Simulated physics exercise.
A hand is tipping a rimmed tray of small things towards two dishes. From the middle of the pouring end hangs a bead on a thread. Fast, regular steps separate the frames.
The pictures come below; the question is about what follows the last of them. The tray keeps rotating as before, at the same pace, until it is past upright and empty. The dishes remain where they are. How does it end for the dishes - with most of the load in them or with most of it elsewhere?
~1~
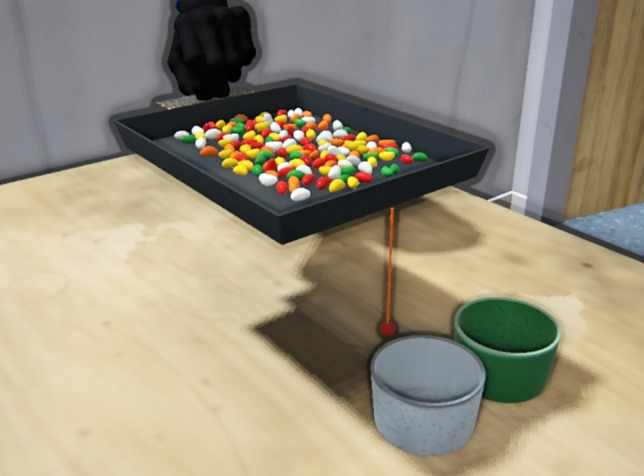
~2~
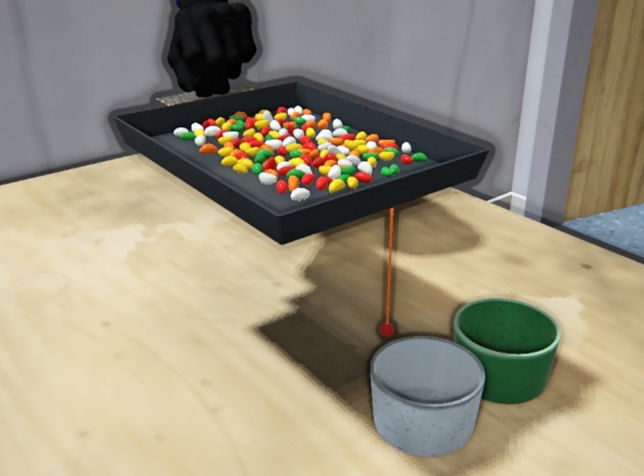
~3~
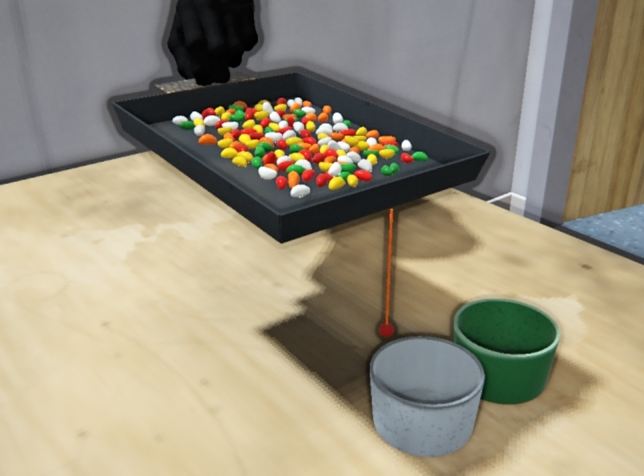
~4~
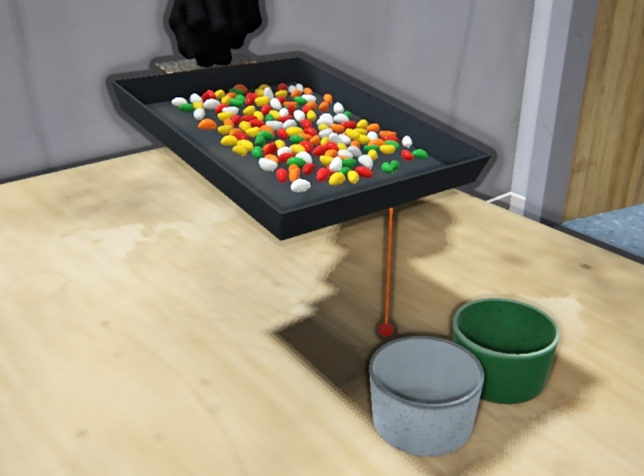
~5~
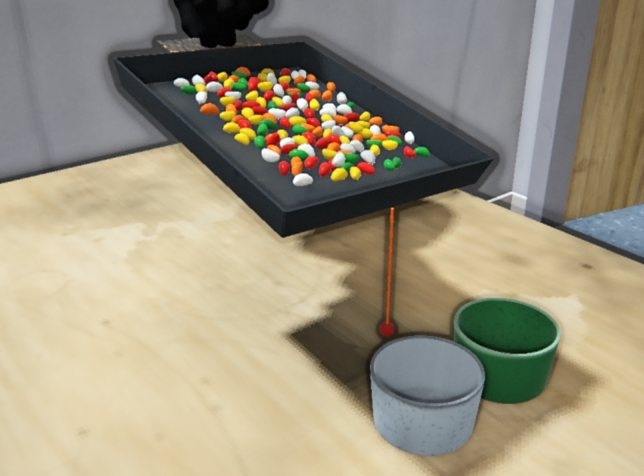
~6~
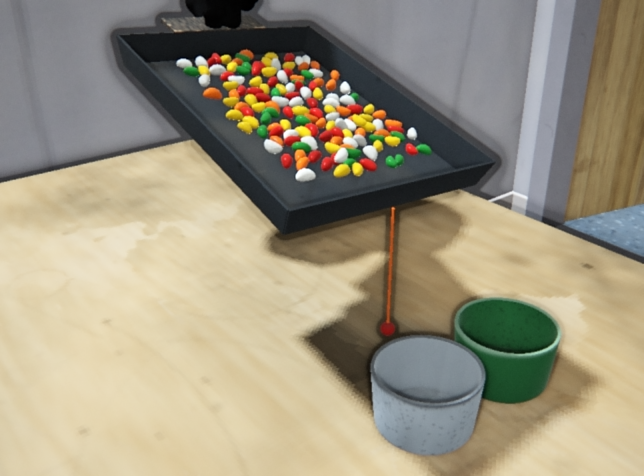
Most reaches the dishes.
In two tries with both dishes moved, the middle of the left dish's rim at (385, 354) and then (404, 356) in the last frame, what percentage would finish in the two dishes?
In order: 50 percent and 60 percent.
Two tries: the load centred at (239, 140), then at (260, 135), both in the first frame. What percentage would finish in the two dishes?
Near 80 % and 90 %.
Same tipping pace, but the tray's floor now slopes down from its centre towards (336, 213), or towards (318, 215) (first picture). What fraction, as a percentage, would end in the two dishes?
I'd expect around 10 in a hundred first and around 10 in a hundred second.
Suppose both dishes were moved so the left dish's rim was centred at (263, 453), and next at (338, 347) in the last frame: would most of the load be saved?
Well, a minority share the first time and a minority share the next.
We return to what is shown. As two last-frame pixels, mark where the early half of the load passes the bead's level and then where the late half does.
First roughly (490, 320), then roughly (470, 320).
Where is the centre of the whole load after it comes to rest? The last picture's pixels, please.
I'd say the middle ends up at about (497, 380).
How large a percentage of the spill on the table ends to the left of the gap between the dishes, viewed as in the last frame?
Left fraction: Around 20 per cent.
Soon after the last picture, tray tipped steeply; nearly all on the tray; a stray few in the air.
A little later, tray tipped right over; most on the tray; a stray few in the left dish; a small part in the right dish; a stray few outside both; a small part in the air.
Later still, tray tipped past a quarter turn; about a quarter in the left dish; about half in the right dish; about a quarter outside both.
At rest, tray tipped past a quarter turn; about a quarter in the left dish; about half in the right dish; about a quarter outside both.
